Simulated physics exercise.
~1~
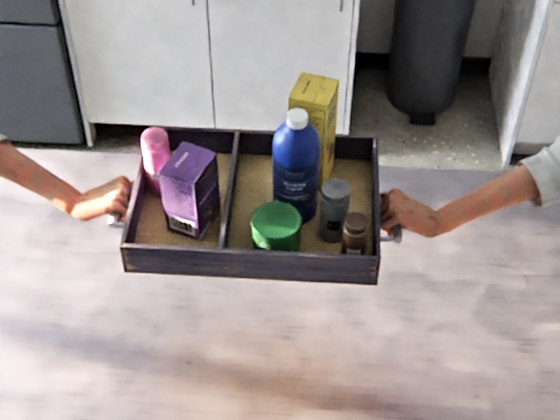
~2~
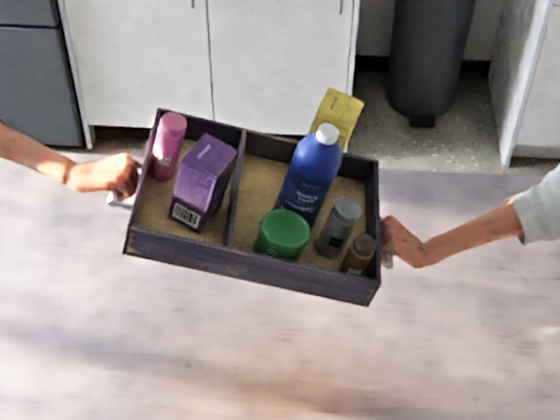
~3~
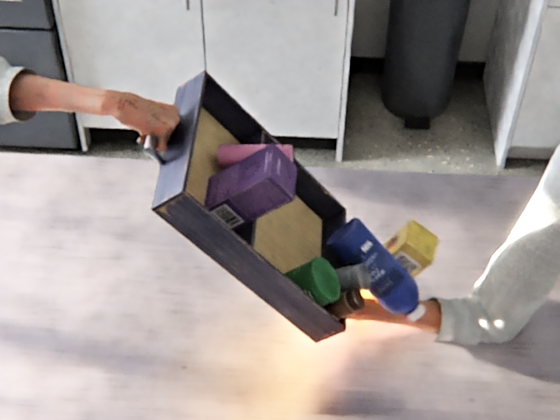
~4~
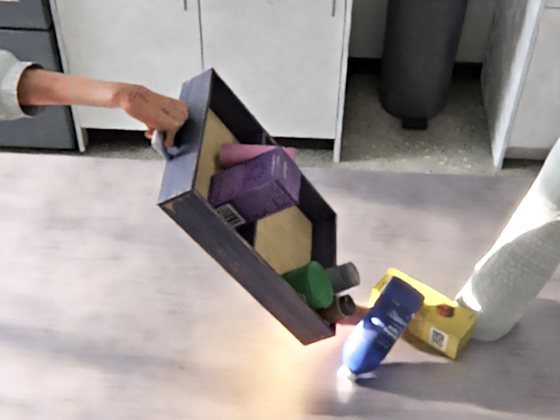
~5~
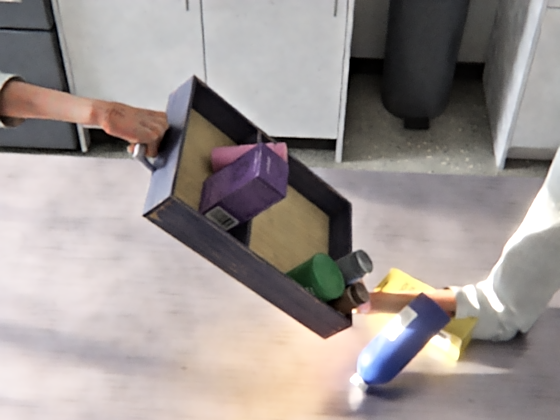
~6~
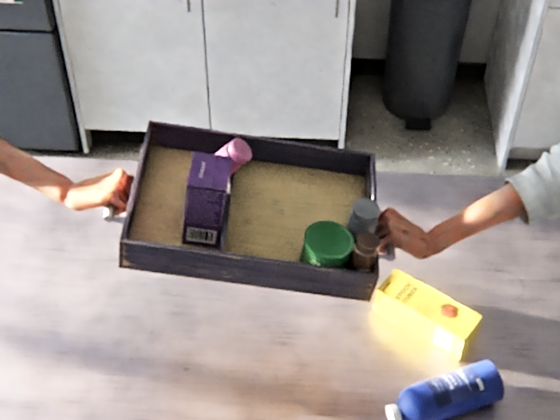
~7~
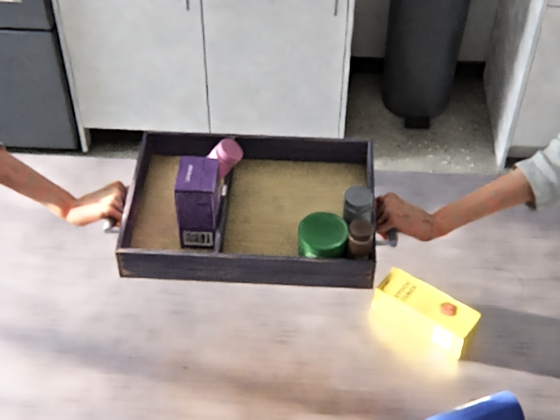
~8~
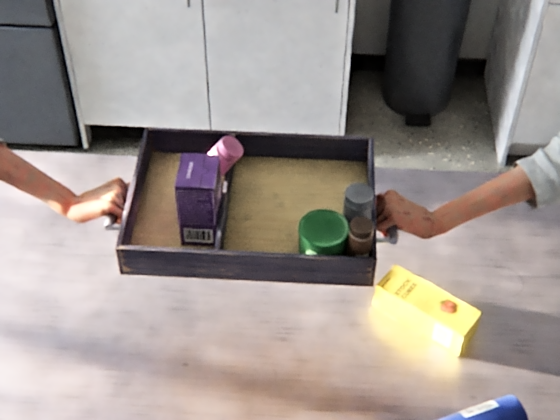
Two hands hold a dark, open crate by its ends above a pale floor, seen from above and in front, with white cabinets and a dark bin behind. Inside are a pink shaker and purple carton on the left, and a blue bottle, yellow carton, green tin, grey shaker and small brown shaker on the right. The crate tips steeply, right side down, and the contents lean and slide. The blue bottle and yellow carton tumble out over the right end. The hands swing the crate level again, and the bottle moves farther toward the lower right. The yellow carton lies outside, while the purple carton stands inside beside the leaning pink shaker, with the green tin and other shakers at right.
